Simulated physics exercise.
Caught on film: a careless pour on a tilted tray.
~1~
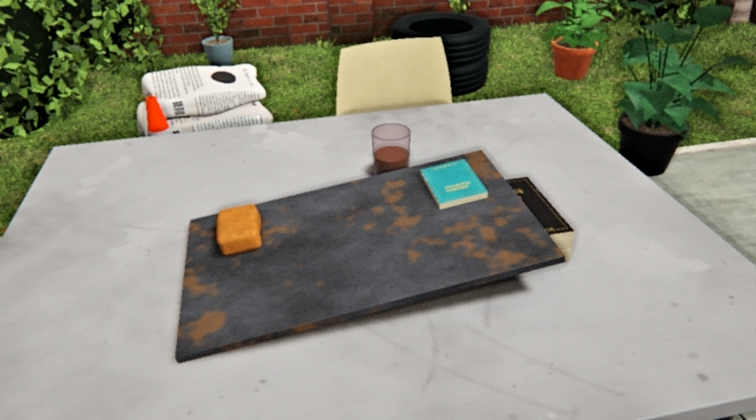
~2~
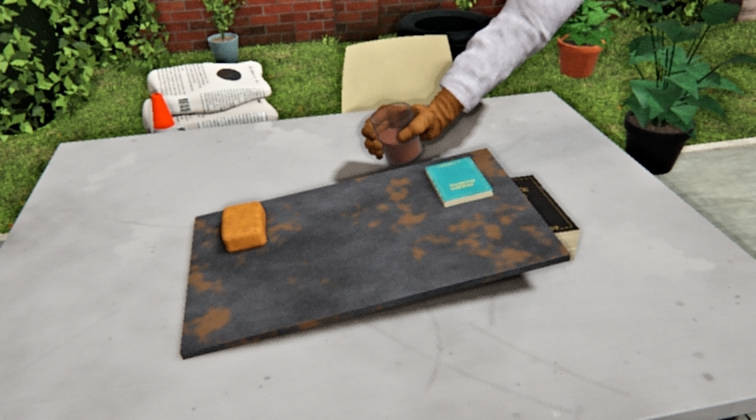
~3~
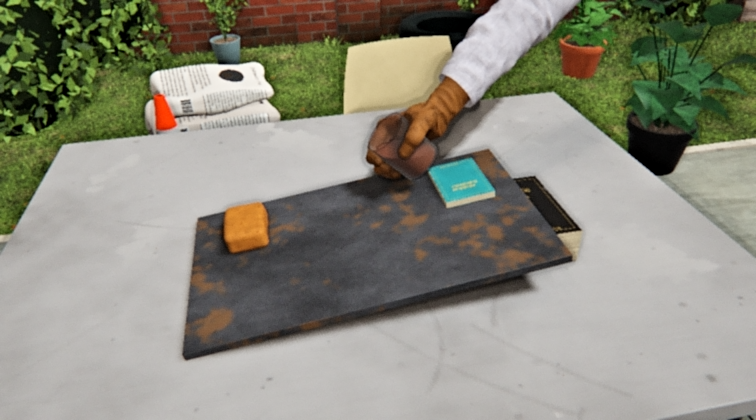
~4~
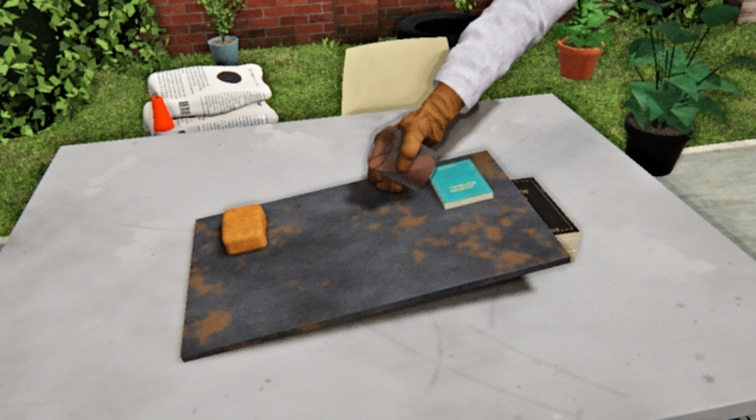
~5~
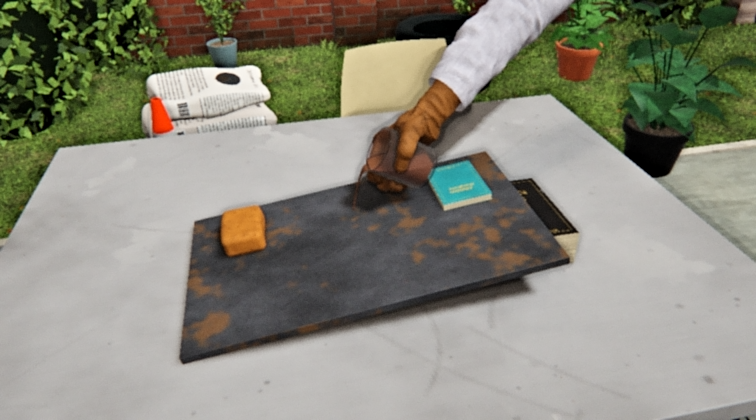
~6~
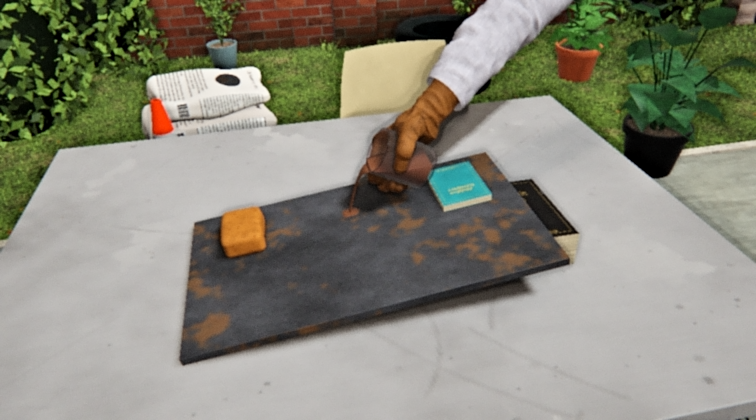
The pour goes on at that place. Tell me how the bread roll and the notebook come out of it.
The bread roll is reached; the notebook escapes.
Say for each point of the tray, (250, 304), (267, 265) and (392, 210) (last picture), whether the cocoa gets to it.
First not reached, second wet, third not reached.
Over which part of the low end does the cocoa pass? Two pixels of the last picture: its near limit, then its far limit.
Between (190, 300) and (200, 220).
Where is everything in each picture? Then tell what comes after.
The tray slopes down to the left; tumbler (391, 151) about half full; bread roll (239, 228); notebook (453, 183), in the first frame.
Tumbler about half full, surface at (398, 137); bread roll (244, 226), in the second frame.
Tumbler (402, 146) tipped 45° with all of its load; notebook (460, 182), in the third frame.
The tray slopes down to the left; tumbler (402, 158) tipped 55° with all of its load; bread roll (245, 228), in the fourth frame.
The first of it lands; tumbler (400, 158) tipped 60° with all of its load; notebook (457, 185), in the fifth frame.
The first of it lands; tumbler (400, 159) tipped 60° with all of its load; bread roll (244, 231); notebook (457, 186), in the sixth frame.
Soon after, it runs down to the left; the bread roll is wet; the notebook is dry.
Later, it runs down to the left and off the end; the bread roll is wet; the notebook is dry.
In the end, it runs down to the left and off the end; the bread roll is wet; the notebook is dry.
